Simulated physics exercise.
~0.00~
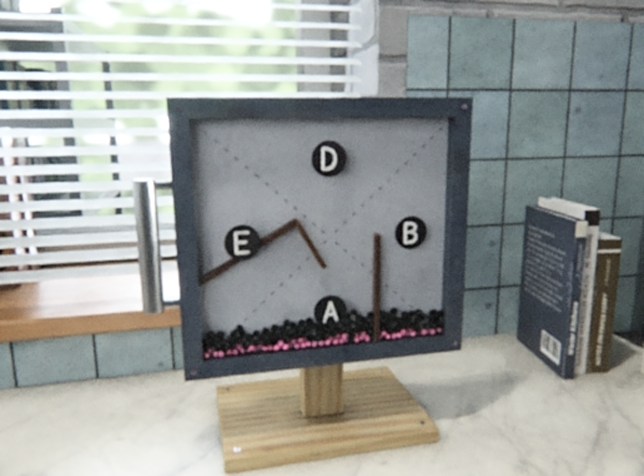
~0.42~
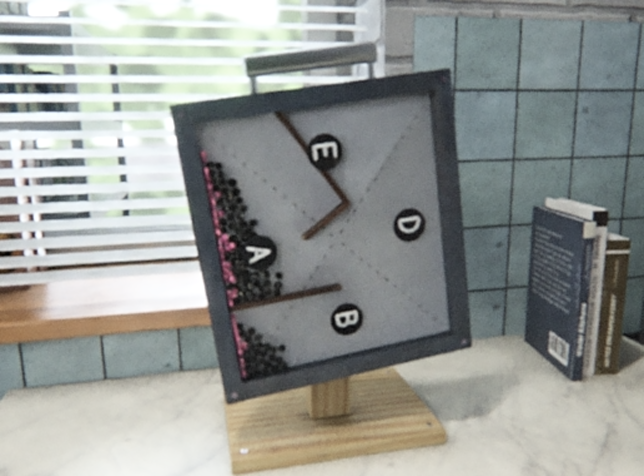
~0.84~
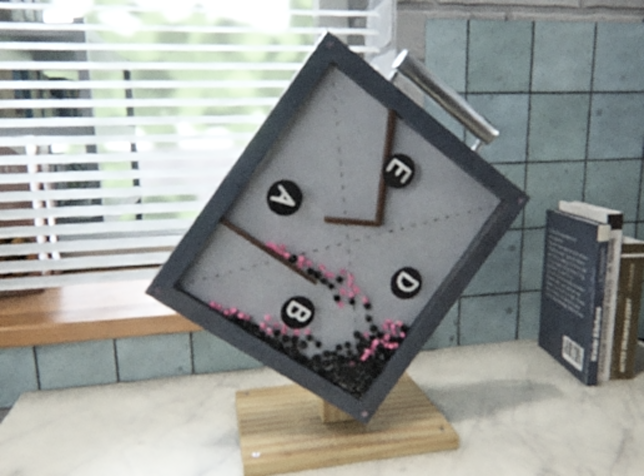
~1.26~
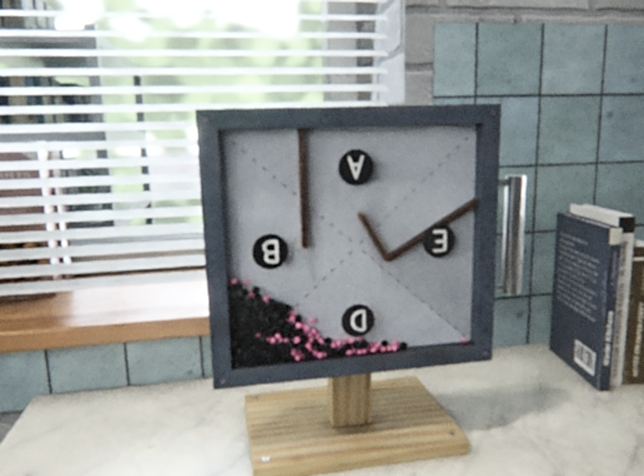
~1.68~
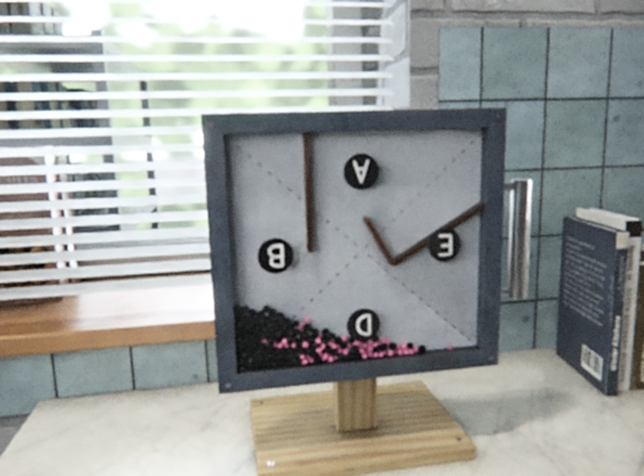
On a marble counter by a window, a framed box of black and pink beads turned clockwise until it was upside down, pausing partway, and the beads slid around inside, finally settling along the bottom, deepest at left, mostly by the D.
